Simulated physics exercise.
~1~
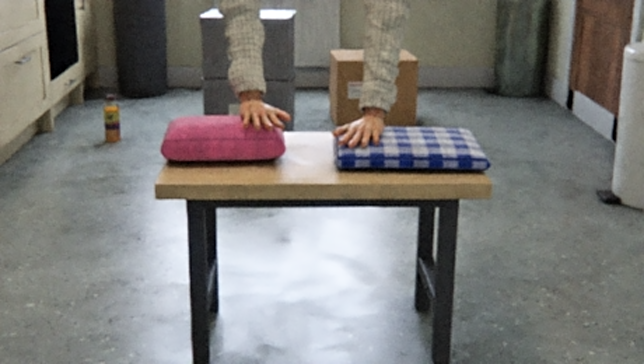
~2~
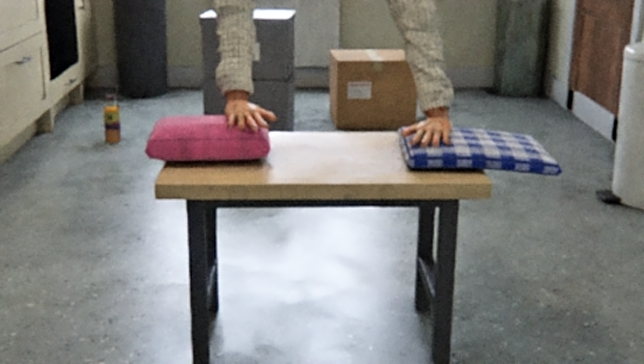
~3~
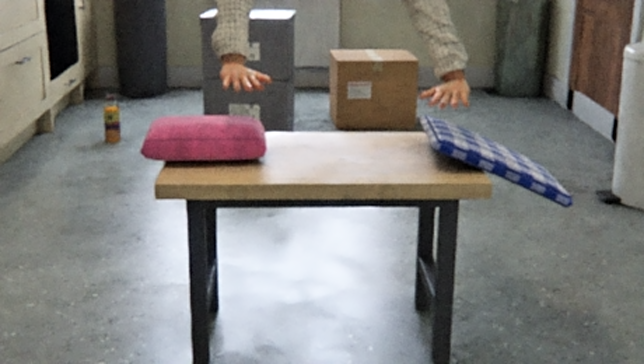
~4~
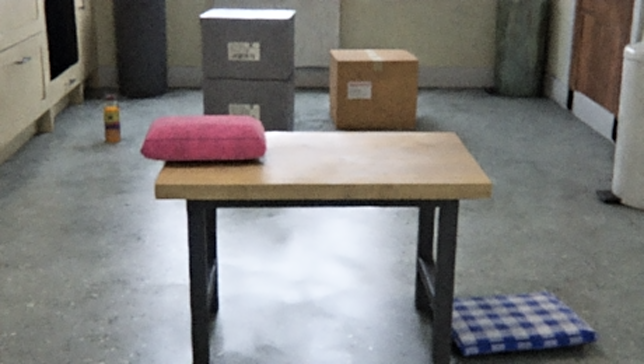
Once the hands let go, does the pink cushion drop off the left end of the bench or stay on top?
The pink cushion stays on top at the left end of the bench. It is the blue checkered pad that tips off the other end and lands on the floor.
